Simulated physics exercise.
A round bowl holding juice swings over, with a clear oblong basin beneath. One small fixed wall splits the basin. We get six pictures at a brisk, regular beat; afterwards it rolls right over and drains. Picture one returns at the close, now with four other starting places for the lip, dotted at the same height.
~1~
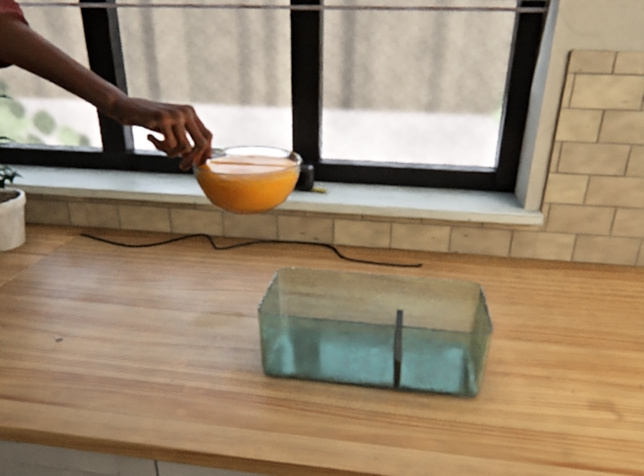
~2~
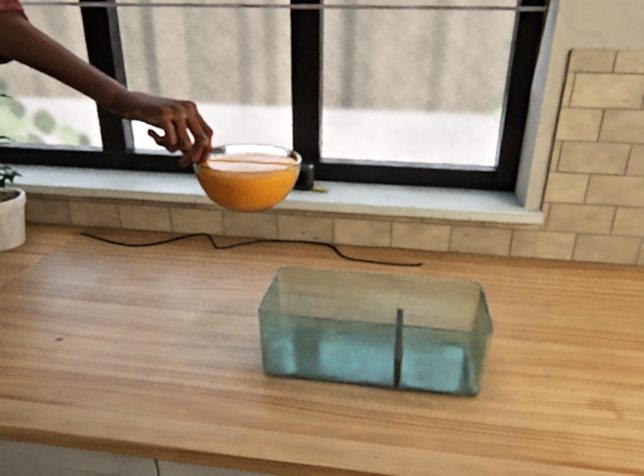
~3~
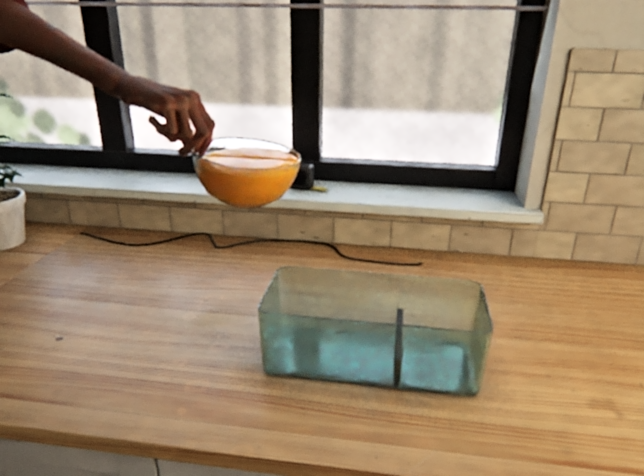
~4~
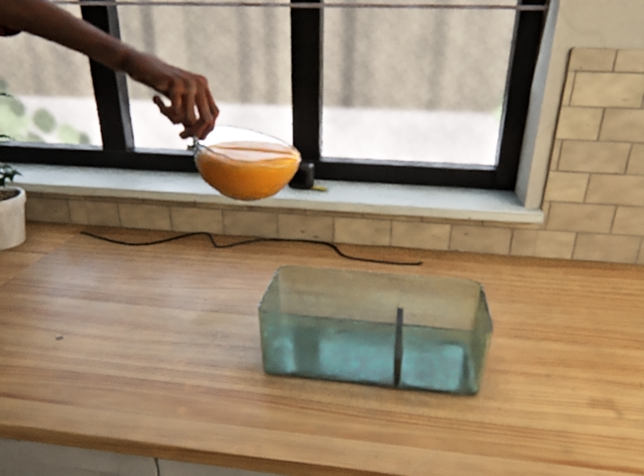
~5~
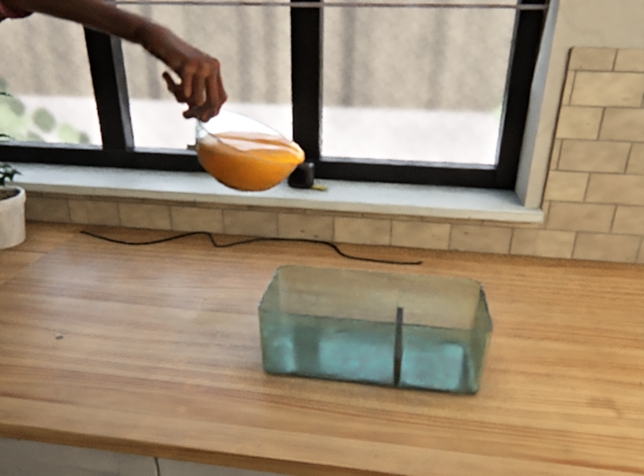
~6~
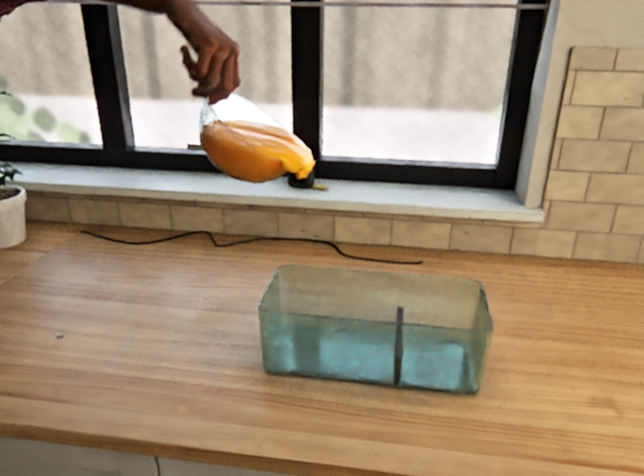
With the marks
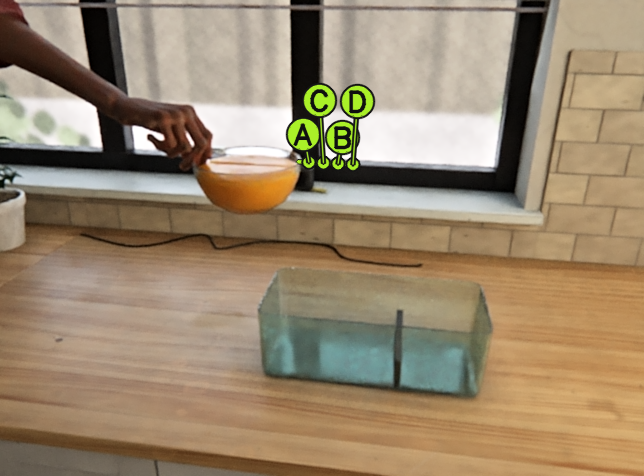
A hand held a round glass bowl of orange juice above and to the left of a clear oblong basin on a wooden counter, then steadily tilted it rightward until juice reached over the lip.
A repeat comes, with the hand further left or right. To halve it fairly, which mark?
A beats the others.
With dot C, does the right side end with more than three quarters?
No, it does not.
On the marked copy, A at (308, 162); B at (338, 163); C at (323, 163); D at (352, 164).
Choosing A, about 45 % ends left of the wall and 50 % right of it; 5 % is lost outside.
Choosing B, about 23 % ends left of the wall and 71 % right of it; 7 % is lost outside.
Choosing C, about 32 % ends left of the wall and 62 % right of it; 6 % is lost outside.
Choosing D, about 25 % ends left of the wall and 71 % right of it; 4 % is lost outside.
